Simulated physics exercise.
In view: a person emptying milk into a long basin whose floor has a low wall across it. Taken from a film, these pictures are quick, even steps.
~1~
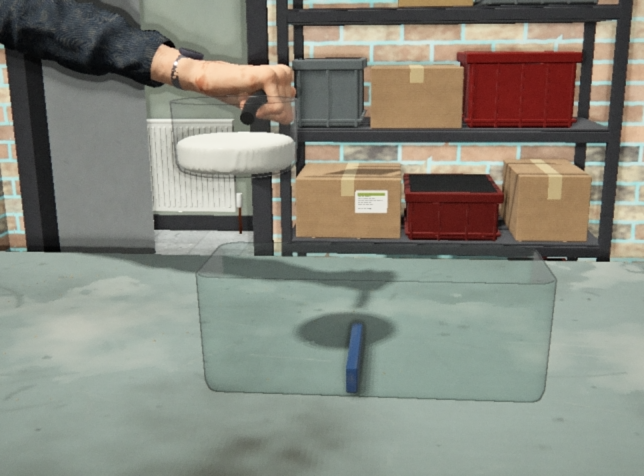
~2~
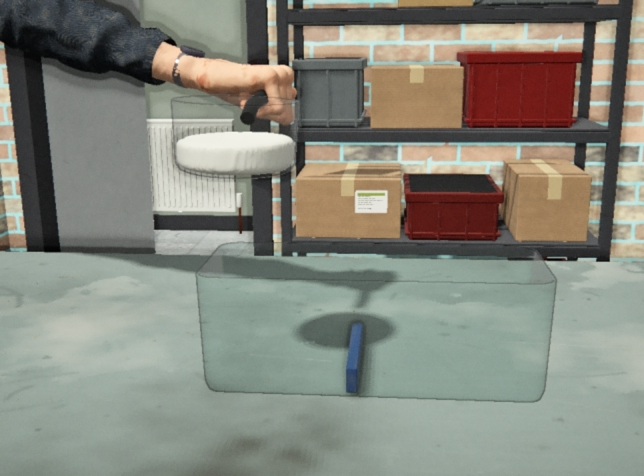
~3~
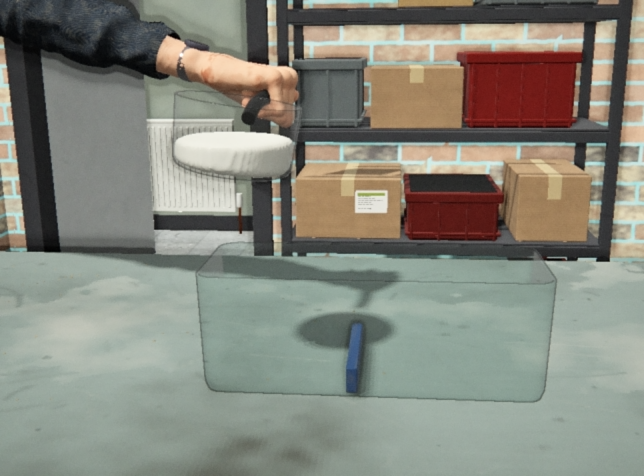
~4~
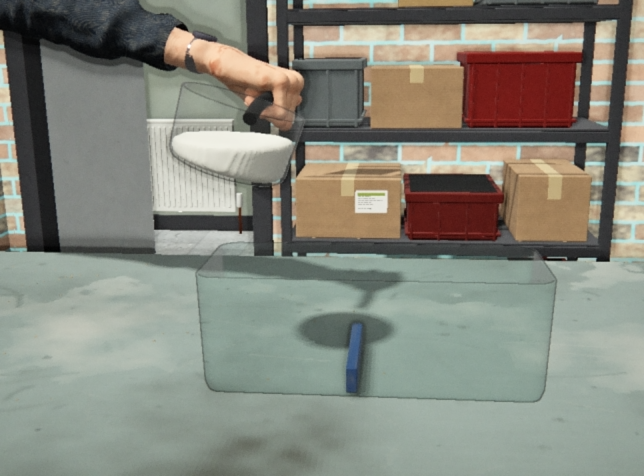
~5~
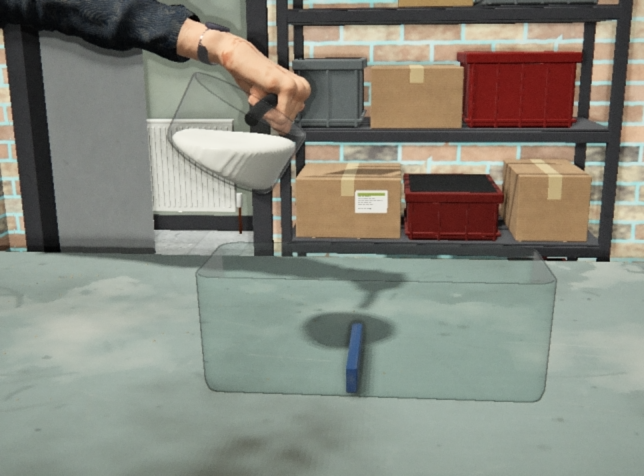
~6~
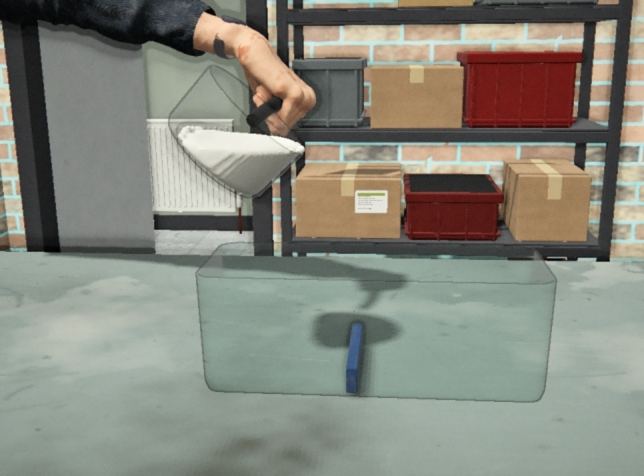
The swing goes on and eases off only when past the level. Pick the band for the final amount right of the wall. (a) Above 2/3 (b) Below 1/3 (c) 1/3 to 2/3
Answer: B.
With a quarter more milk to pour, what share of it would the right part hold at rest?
Near 35 %.
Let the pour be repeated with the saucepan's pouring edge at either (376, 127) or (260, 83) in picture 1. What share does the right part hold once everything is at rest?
Roughly 90 in a hundred the first time and 15 in a hundred the second.
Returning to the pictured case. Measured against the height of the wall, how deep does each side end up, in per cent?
I'd put the left at about 50 and the right at about 10.
A moment on, the saucepan is tipped on its side and 33 per cent is still to pour, 31 is left of the wall and 5 right of it.
Next, the saucepan is tipped right over and 6 per cent is still to pour, 70 is left of the wall and 15 right of it.
Then the saucepan is tipped right over and 0 per cent is still to pour, 80 is left of the wall and 19 right of it.
Later the saucepan is tipped right over and 0 per cent is still to pour, 80 is left of the wall and 19 right of it.
Finally, 80 per cent lies left of the wall, 20 right of it and 1 outside.
